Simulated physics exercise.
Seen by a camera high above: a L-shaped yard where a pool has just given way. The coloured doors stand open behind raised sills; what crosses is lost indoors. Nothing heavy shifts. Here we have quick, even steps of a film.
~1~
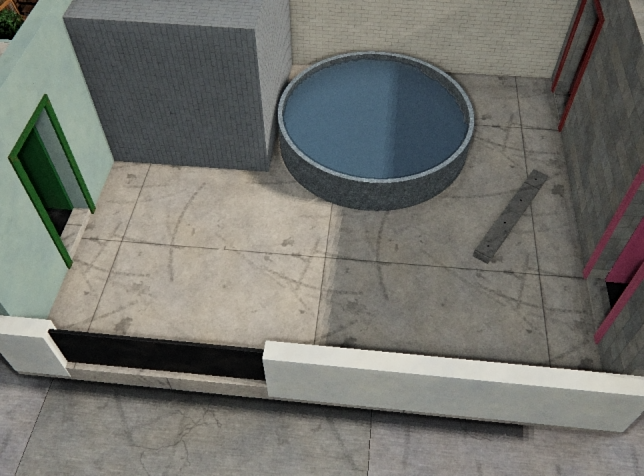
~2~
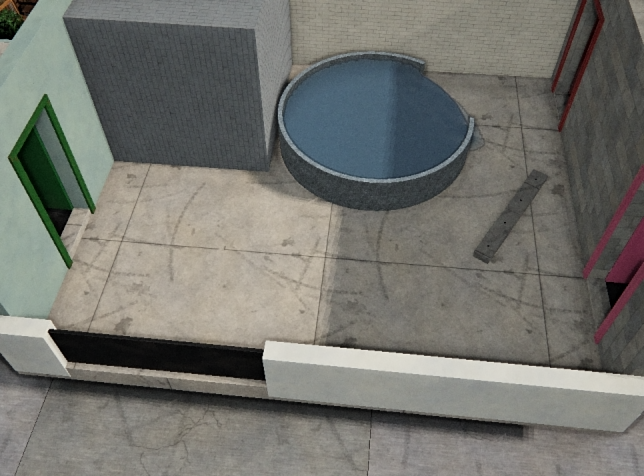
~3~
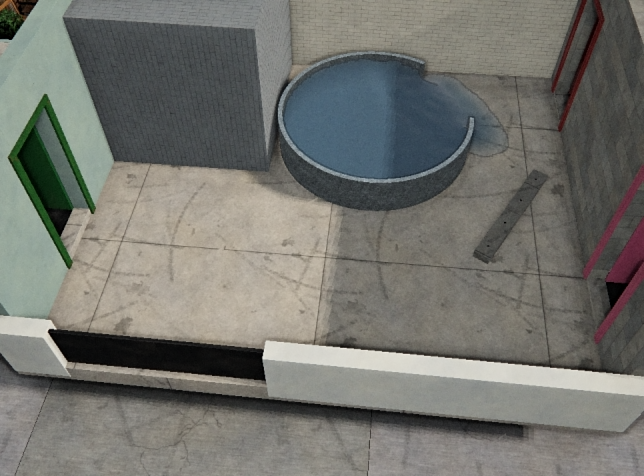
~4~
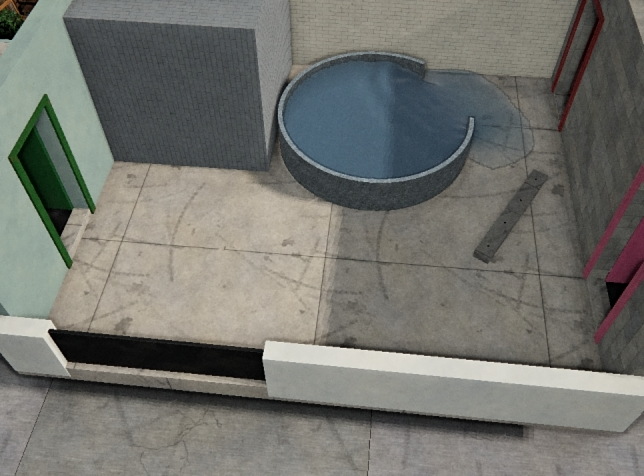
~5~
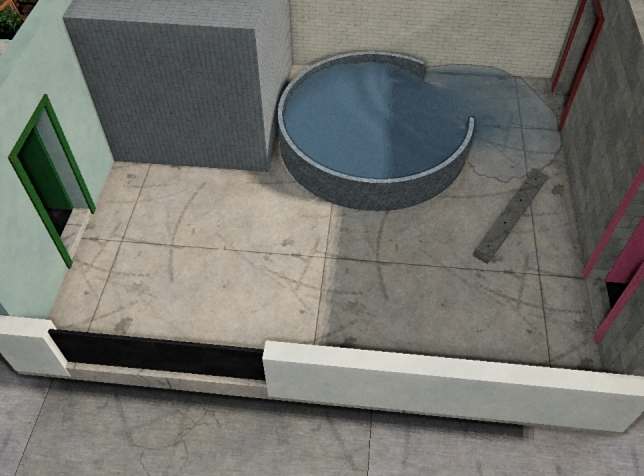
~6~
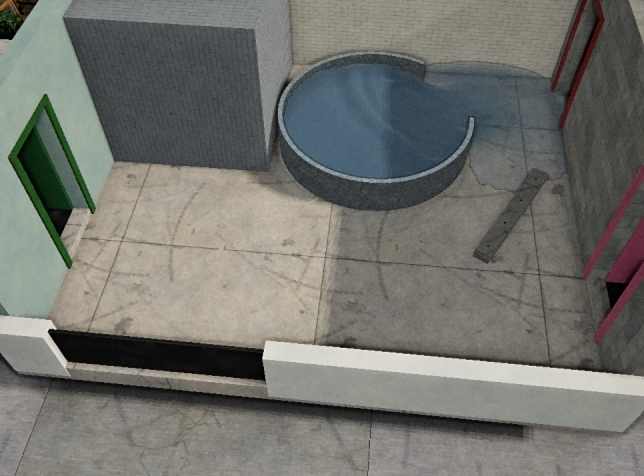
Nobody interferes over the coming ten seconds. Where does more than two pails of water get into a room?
In order: Green door: Never tops two buckets. Pink door: Never tops two buckets. Red door: Tops two buckets.
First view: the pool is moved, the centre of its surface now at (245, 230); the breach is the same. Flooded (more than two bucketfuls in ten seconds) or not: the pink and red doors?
In short: The pink door is over; the red door takes more.
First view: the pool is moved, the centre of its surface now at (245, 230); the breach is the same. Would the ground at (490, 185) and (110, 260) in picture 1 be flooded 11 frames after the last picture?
Soaked, bone-dry.
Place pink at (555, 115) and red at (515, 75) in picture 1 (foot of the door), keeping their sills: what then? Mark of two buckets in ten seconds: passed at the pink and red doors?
Pink: Above; red: Above.
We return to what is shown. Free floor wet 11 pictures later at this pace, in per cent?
About 20 per cent.
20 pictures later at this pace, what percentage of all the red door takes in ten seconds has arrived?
I get 55 per cent.
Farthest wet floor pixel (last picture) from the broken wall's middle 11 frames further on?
By then the tip should be at about (580, 258).
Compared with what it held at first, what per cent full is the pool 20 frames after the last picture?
By my count, 50 per cent.
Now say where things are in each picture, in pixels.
In the first frame, the round tank at (375, 115) is whole and still.
In the second frame, the front is at a hidden place, out from the gap at (452, 108).
In the third frame, the front is at (502, 147), out from the gap at (451, 109).
In the fourth frame, the front is at (521, 153), out from the gap at (451, 110).
In the fifth frame, water pours out at (451, 110) and has run to (554, 148).
In the sixth frame, water pours out at (451, 110) and has run to (564, 164).
A moment on, water covers 15 % of the floor; the green door not reached, the pink door not reached, the red door over two buckets in.
Next, water covers 20 % of the floor; the green door not reached, the pink door not reached, the red door far over two buckets in.
Then, water covers 35 % of the floor; the green door not reached, the pink door wet at the sill, nothing in, the red door far over two buckets in.
Later, water covers 60 % of the floor; the green door not reached, the pink door wet at the sill, nothing in, the red door far over two buckets in.
In the end, water covers 85 % of the floor; the green door wet at the sill, nothing in, the pink door wet at the sill, nothing in, the red door far over two buckets in.
